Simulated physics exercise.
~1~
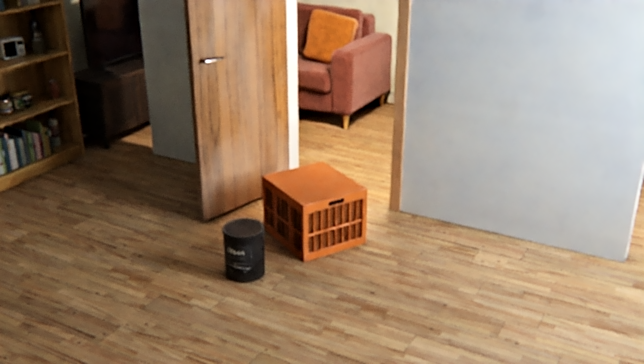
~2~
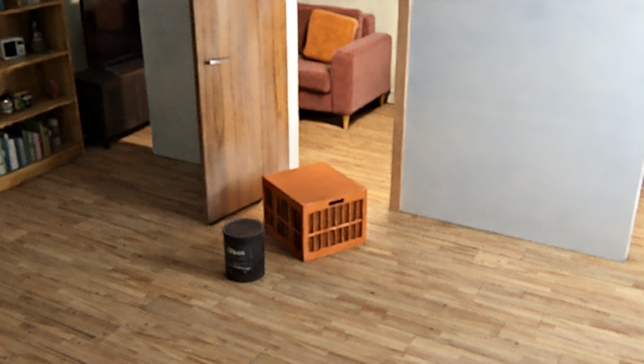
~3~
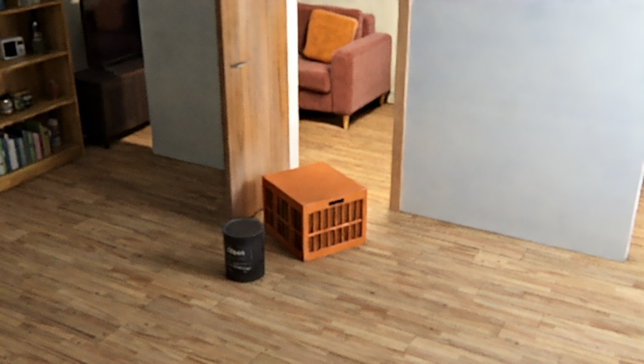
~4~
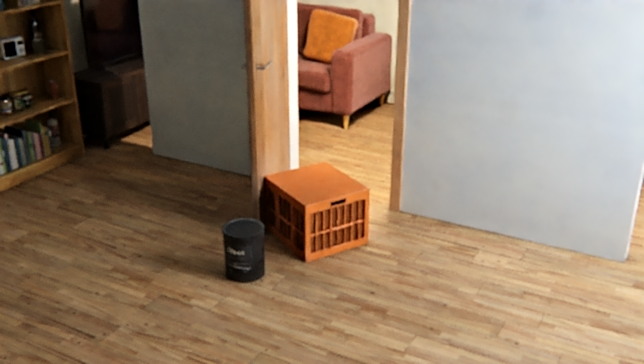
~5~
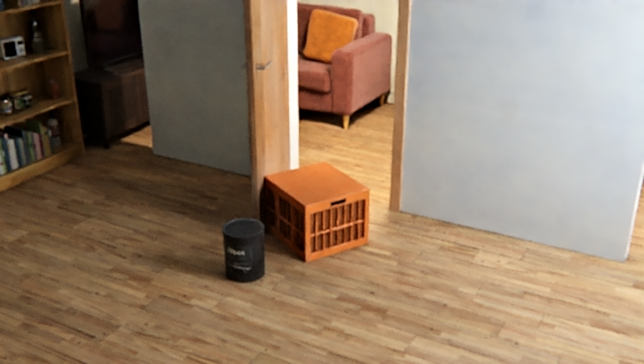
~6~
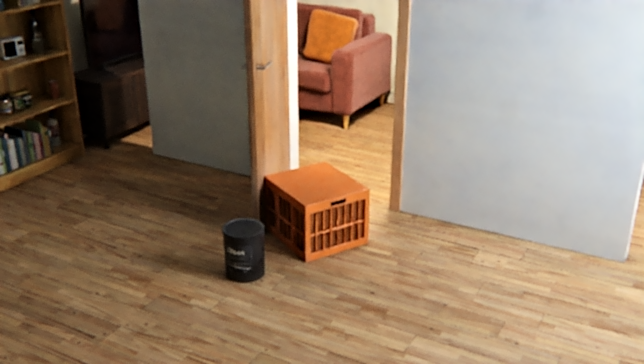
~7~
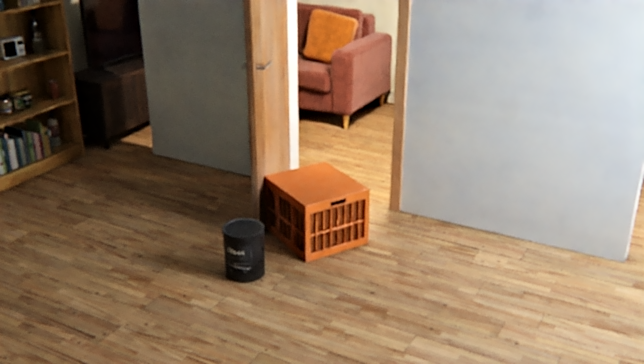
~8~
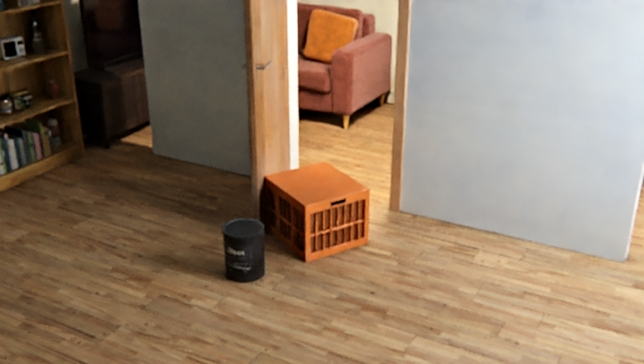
A wooden door swung partway toward closing, then came to rest still well open against an orange crate on the wood floor, while the crate and the black bin beside it stayed essentially where they were.
